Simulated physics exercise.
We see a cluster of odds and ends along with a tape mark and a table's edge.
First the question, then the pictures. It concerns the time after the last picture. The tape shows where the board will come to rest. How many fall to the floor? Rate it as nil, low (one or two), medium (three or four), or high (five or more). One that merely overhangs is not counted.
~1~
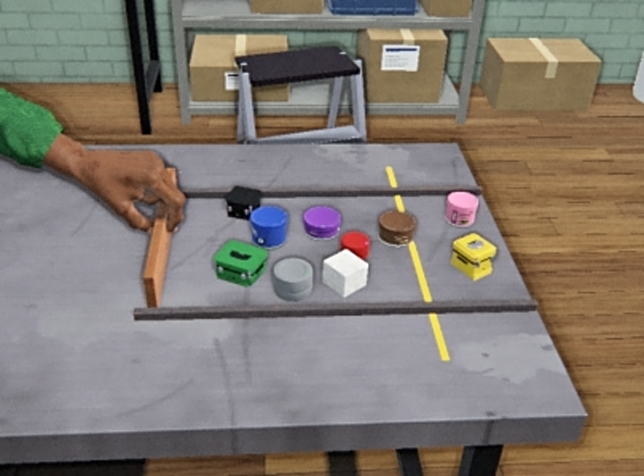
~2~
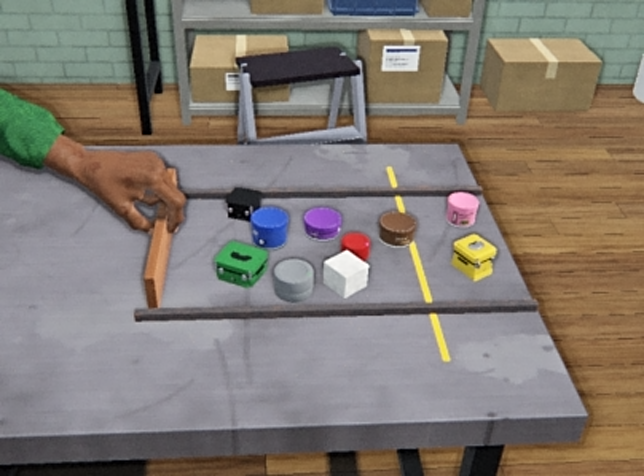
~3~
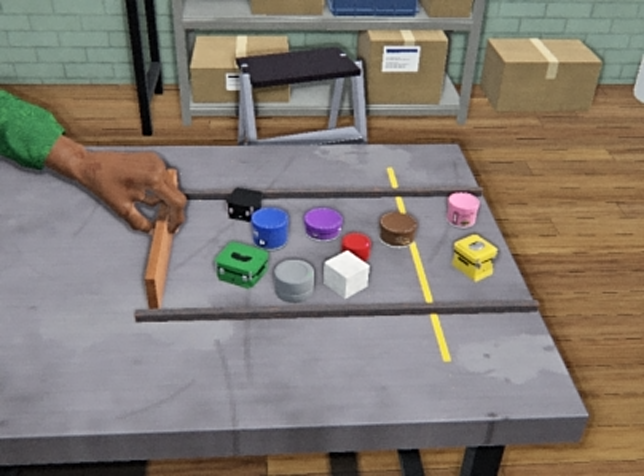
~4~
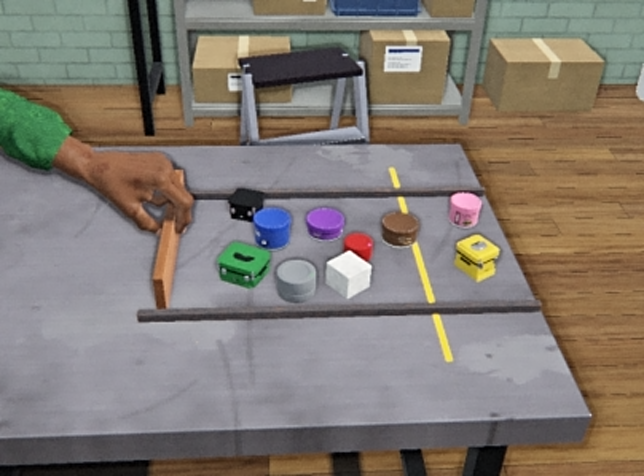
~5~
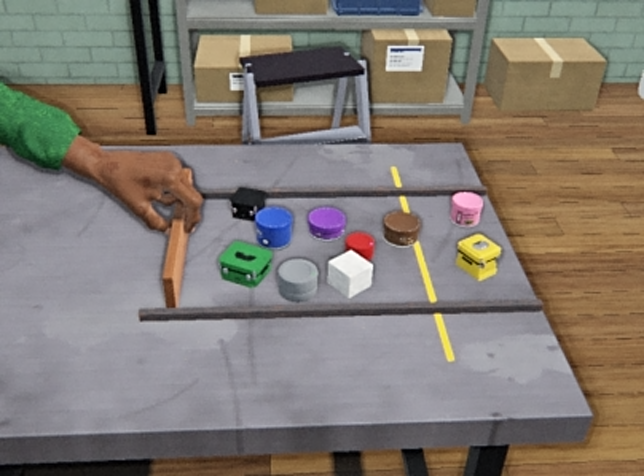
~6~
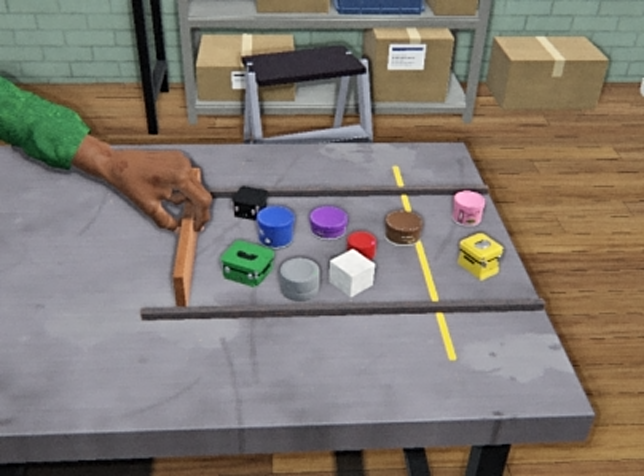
Nil.
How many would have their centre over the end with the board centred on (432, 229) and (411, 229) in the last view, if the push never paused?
It would be 0 at the first and 0 at the second.
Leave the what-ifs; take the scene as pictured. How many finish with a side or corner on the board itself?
Counting them up gives 4.
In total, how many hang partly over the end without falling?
It would come to 0.
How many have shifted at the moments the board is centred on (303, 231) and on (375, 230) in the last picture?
Up to then 6, and up to the other point 8.
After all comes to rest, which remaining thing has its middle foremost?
Foremost one: Pink pot.
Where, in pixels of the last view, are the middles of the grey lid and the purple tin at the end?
Going in order, first (454, 285) and next (448, 213).
Soon after, none off yet; pink pot at rest near (468, 209); yellow case at rest near (480, 256); brown pot at rest near (403, 229).
Then, none off yet; pink pot at rest near (468, 209); yellow case at rest near (480, 256); brown pot moved about its own width near (440, 228).
At rest, the number that fall off is zero.
